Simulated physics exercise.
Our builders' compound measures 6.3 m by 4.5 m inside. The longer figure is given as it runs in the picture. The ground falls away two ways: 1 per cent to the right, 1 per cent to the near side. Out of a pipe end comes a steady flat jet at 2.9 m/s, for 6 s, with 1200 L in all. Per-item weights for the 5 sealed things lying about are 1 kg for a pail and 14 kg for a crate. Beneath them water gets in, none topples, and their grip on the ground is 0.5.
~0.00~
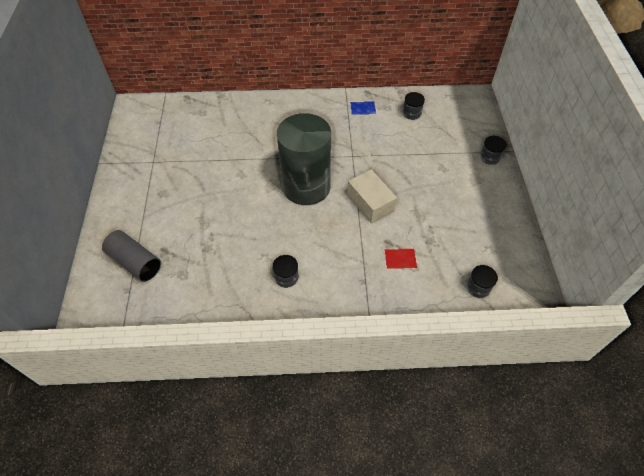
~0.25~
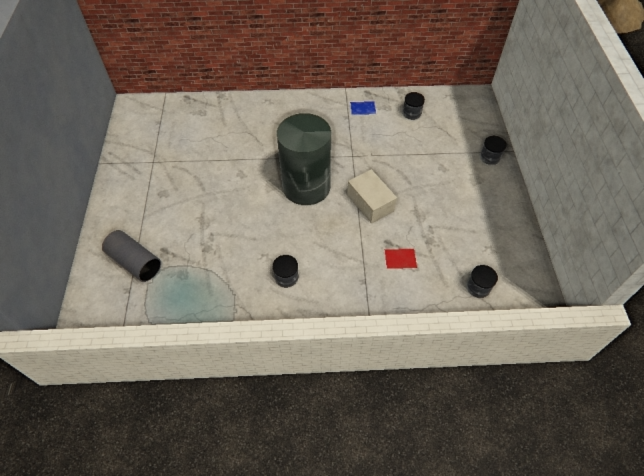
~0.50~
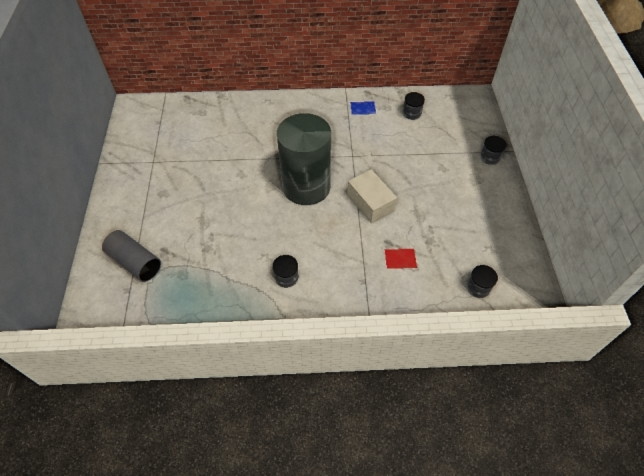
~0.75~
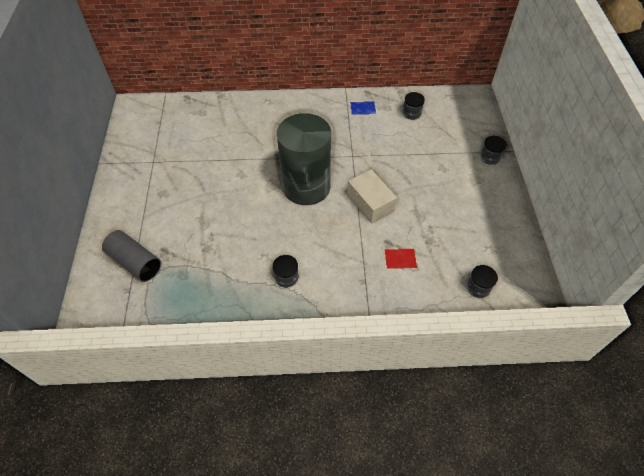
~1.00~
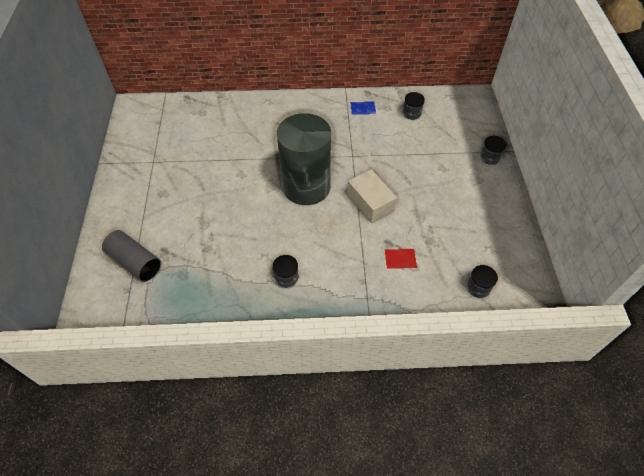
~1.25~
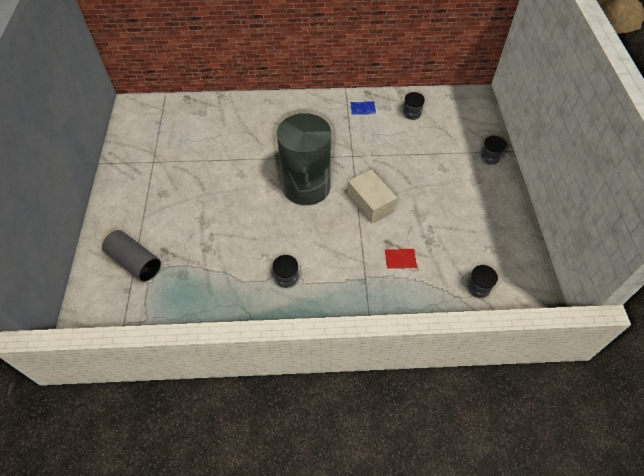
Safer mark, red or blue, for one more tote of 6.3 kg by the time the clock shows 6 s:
Mark blue.
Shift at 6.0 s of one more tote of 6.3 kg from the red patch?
Around 300 centimetres from the patch.
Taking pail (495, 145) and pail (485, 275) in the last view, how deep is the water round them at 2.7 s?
0 and 11 cm.
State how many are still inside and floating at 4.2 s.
The count is 1.
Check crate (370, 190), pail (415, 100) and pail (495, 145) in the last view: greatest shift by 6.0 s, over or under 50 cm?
In that order: Less, past it, over.
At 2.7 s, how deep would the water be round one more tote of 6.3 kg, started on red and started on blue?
Around 3 cm for the first start, around 0 cm for the second.
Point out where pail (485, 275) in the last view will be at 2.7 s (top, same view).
Close to pixel (540, 215).
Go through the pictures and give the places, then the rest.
In the first picture, a pail at (484, 276), on the bottom; a crate at (372, 189), on the bottom; the red patch at (401, 259); the blue patch at (363, 108); 0.0 m2 under water; 0 of 5 have shifted.
In the second picture, a pail at (484, 276) rests on the ground; a crate at (372, 189), on the bottom; the red patch at (401, 259); the blue patch at (363, 108); water covers 0.9 m2; 0 of 5 have shifted.
In the third picture, a pail at (484, 276), on the bottom; a crate at (372, 189), on the bottom; the red patch at (401, 259); the blue patch at (363, 108); 1.4 m2 under water; 0 of 5 have shifted.
In the fourth picture, a pail at (484, 276), on the bottom; a crate at (372, 189) rests on the ground; the red patch at (401, 259); the blue patch at (363, 108); water covers 1.8 m2; 0 of 5 have shifted.
In the fifth picture, a pail at (484, 276) rests on the ground; a crate at (372, 189) rests on the ground; the red patch at (401, 259); the blue patch at (363, 108); 2.5 m2 under water; 0 of 5 have shifted.
In the sixth picture, a pail at (484, 276), on the bottom; a crate at (372, 189) rests on the ground; the red patch at (401, 259); the blue patch at (363, 108); water covers 3.4 m2; 0 of 5 have shifted.
After 1.8 s on red it would be 2 cm off in 3 cm of water; on blue it would be 0 cm off in 0 cm of water.
After 2.7 s on red it would be 78 cm off in 3 cm of water; on blue it would be 0 cm off in 0 cm of water.
After 4.2 s on red it would be 177 cm off in 6 cm of water; on blue it would be 0 cm off in 0 cm of water.
After 6.0 s on red it would be 323 cm off in 11 cm of water; on blue it would be 5 cm off in 4 cm of water.
